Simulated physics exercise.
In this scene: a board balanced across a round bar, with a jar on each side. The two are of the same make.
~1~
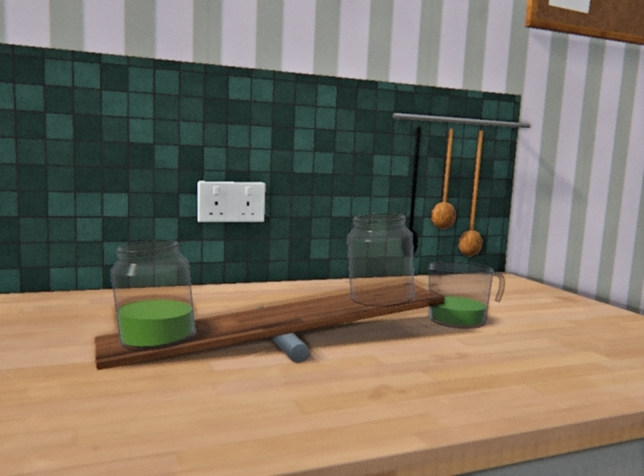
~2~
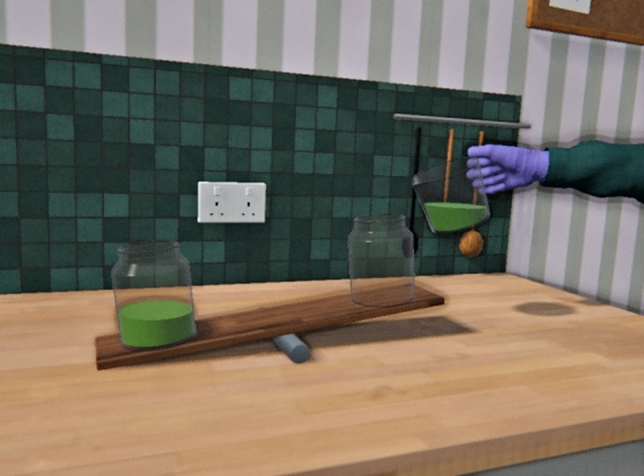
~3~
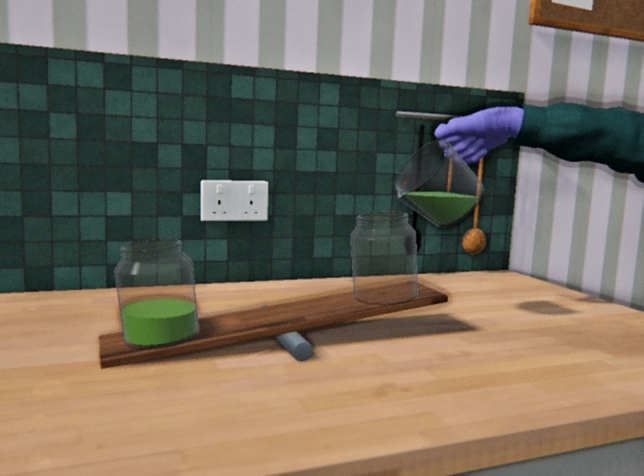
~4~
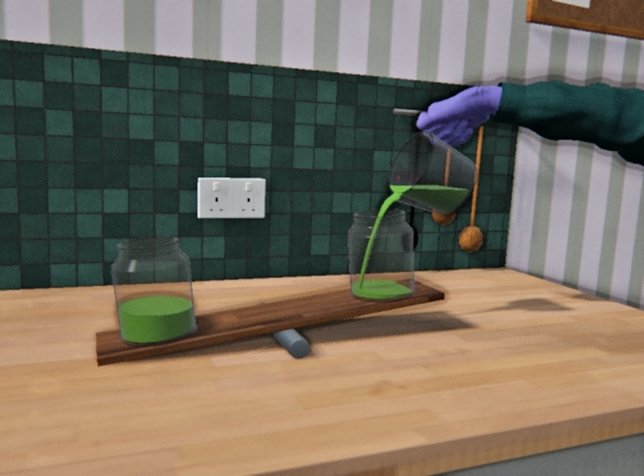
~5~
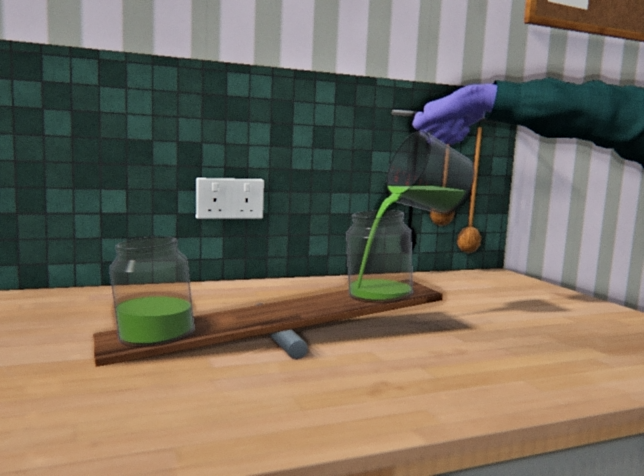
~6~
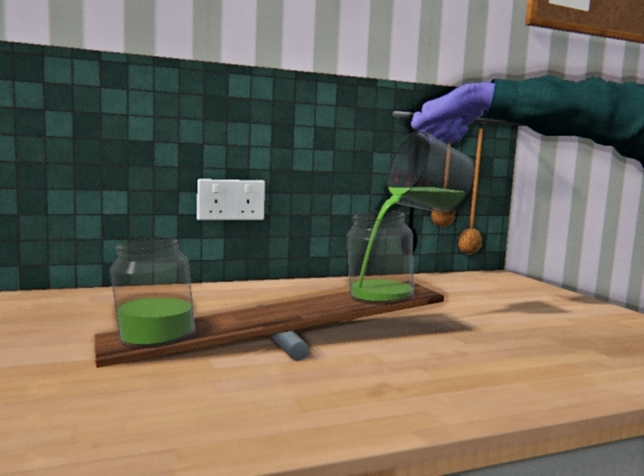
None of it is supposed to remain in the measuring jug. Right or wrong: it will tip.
Wrong.
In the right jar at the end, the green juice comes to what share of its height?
About 20%.
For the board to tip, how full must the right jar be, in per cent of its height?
25 % or so.
Next, the right jar is nearly empty; the board leans as before.
Finally, the right jar is about a quarter full; the board leans as before.
